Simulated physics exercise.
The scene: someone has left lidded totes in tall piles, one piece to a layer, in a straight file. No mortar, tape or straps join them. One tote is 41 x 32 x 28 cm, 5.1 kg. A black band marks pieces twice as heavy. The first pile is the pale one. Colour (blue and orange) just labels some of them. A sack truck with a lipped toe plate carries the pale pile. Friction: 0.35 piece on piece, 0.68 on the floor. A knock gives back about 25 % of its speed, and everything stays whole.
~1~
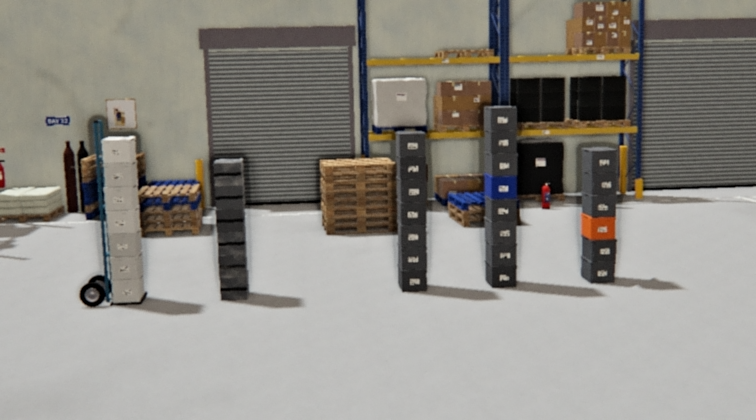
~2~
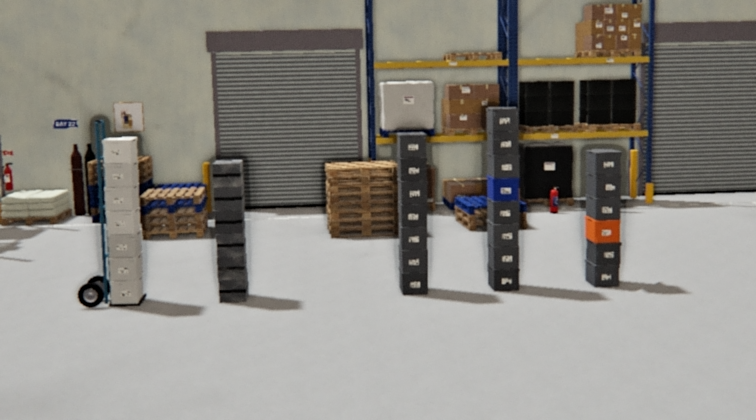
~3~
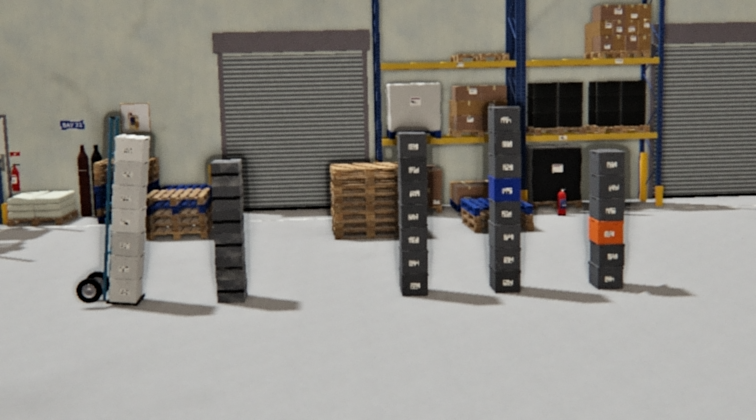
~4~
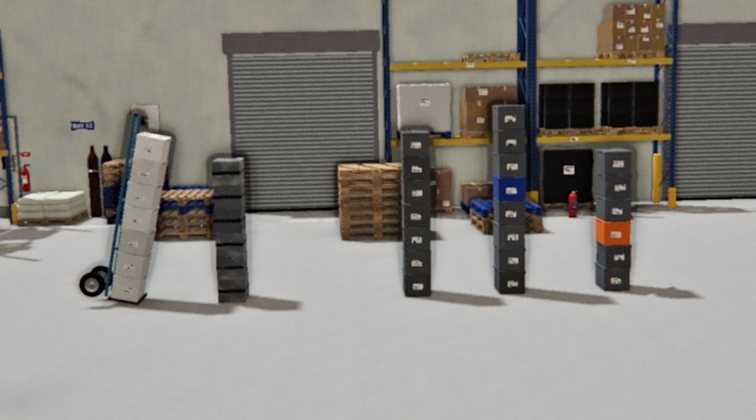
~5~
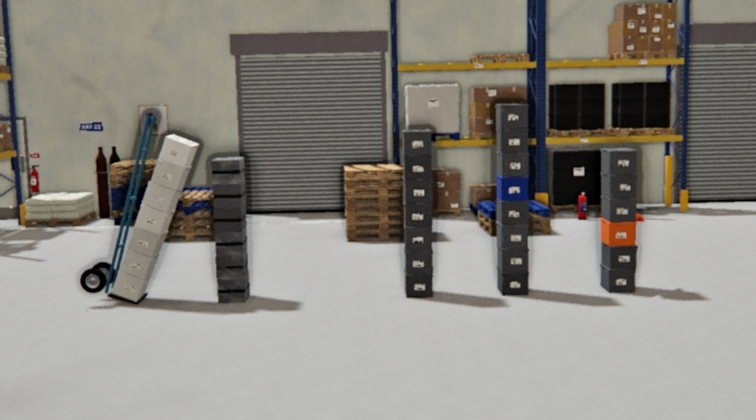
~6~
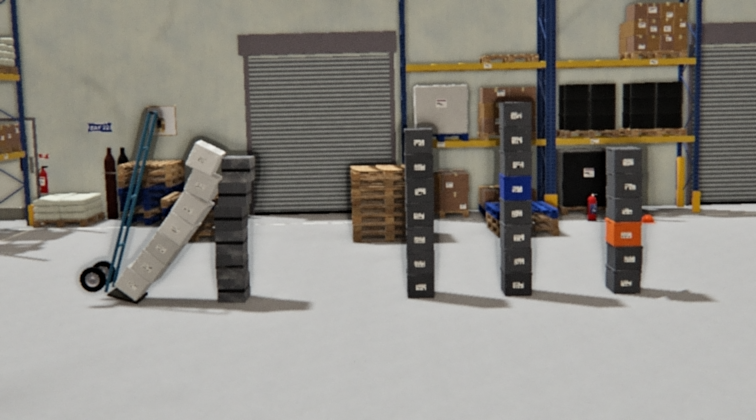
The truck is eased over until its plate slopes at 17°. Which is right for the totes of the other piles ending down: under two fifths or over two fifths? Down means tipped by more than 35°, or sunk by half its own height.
Fewer than two in five of them.
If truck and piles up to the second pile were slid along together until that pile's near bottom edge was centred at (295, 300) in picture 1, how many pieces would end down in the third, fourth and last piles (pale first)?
Then third 6, fourth 8, last 6.
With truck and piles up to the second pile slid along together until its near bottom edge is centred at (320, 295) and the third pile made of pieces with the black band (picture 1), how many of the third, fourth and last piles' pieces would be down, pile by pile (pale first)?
In that case third 6, fourth 7, last 5.
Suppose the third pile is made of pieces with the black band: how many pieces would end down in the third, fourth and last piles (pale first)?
In that case third 0, fourth 0, last 0.
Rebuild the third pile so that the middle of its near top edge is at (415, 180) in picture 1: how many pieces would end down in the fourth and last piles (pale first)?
Then fourth 0, last 0.
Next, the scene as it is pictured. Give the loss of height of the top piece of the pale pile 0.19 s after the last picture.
About 30 cm.
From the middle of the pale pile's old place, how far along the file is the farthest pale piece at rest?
Roughly 250 cm along.
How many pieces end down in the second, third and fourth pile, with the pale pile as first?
Second 6, third 0, fourth 0.
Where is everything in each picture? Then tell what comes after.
In the first frame (each place is the centre of the face we see best; the camera moves round a little), truck frame (98, 159) 0° forward; blue tote (504, 188); orange tote (604, 229); the others all in place.
The second frame shows truck frame (99, 159) 1° forward; blue tote (506, 190).
The third frame shows truck frame (110, 155) 6° forward, top of the pale pile leaning 6°; blue tote (508, 190); the others all in place.
The fourth frame shows truck frame (128, 152) 12° forward, top of the pale pile leaning 13°; blue tote (512, 190); the others all in place.
The fifth frame shows truck frame (140, 151) 17° forward, top of the pale pile leaning 22°; blue tote (515, 190); the others all in place.
The sixth frame shows truck frame (141, 150) 17° forward, top of the pale pile leaning 28°; blue tote (518, 189); orange tote (628, 234); 2 have shifted.
Then, 0.19 s later than the last frame, 7 of the pale pile down; none of the 27 other totes down, 5 disturbed.
Then, 0.53 s later than the last frame, 7 of the pale pile down; none of the 27 other totes down, 6 disturbed.
Then, 0.91 s later than the last frame, 7 of the pale pile down; 6 of the 27 other totes down.
When it is over, 7 of the pale pile down; 6 of the 27 other totes down; blue tote unmoved; orange tote unmoved. That is 22 per cent. In pixels of the last frame, middles, blue tote near (515, 187), orange tote near (623, 232).
